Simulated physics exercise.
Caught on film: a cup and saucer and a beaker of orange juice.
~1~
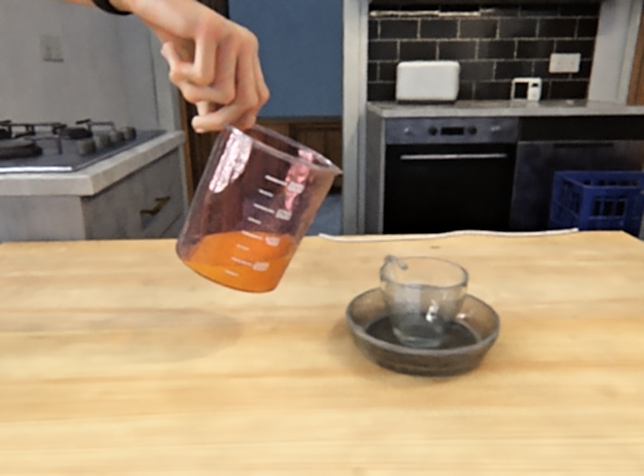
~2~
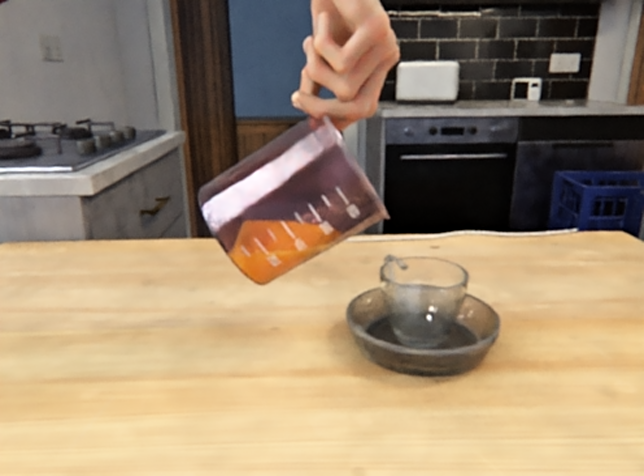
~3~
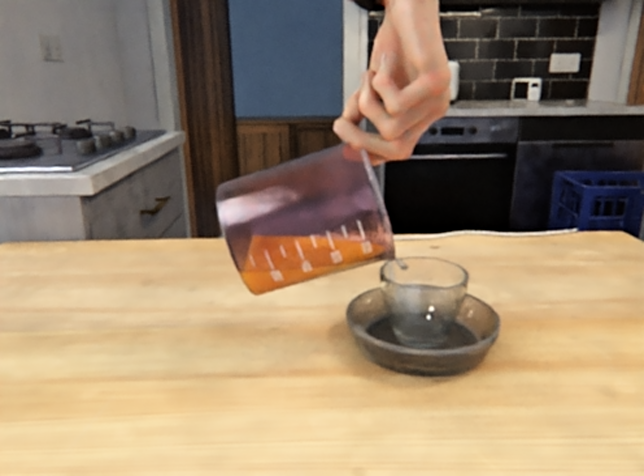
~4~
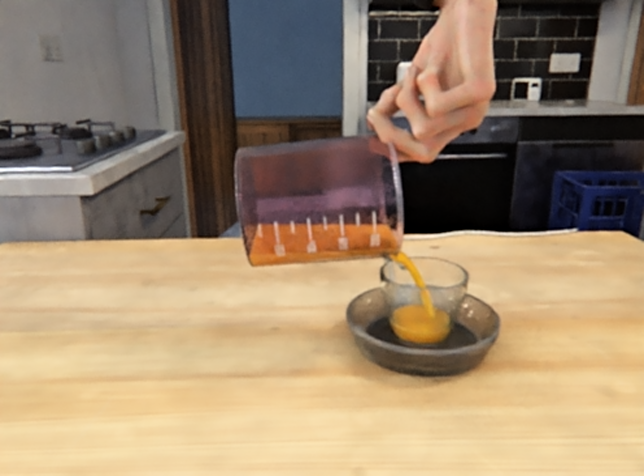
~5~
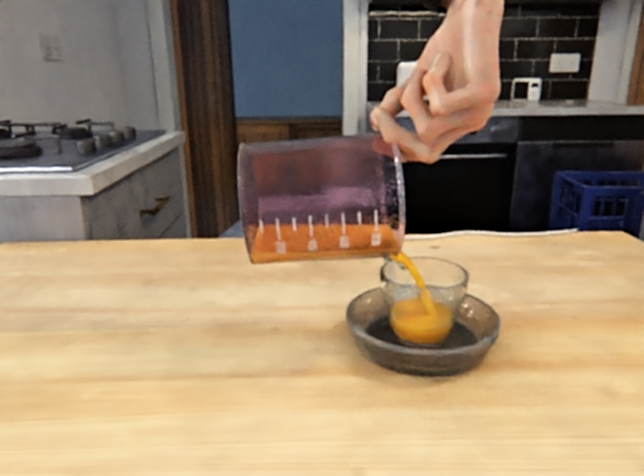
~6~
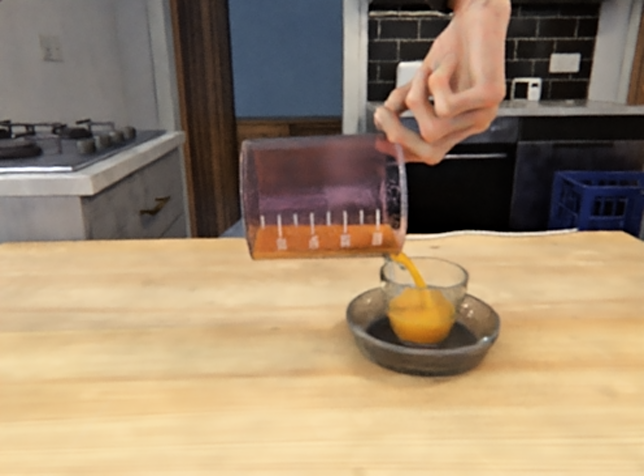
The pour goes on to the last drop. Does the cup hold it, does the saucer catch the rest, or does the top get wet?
It stays in the cup.
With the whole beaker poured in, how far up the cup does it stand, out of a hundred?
Near 70 in a hundred.
Next, the cup is about half full; the saucer is dry.
After that, the cup is about two thirds full; the saucer is dry.
Finally, the cup is about two thirds full; the saucer is dry.
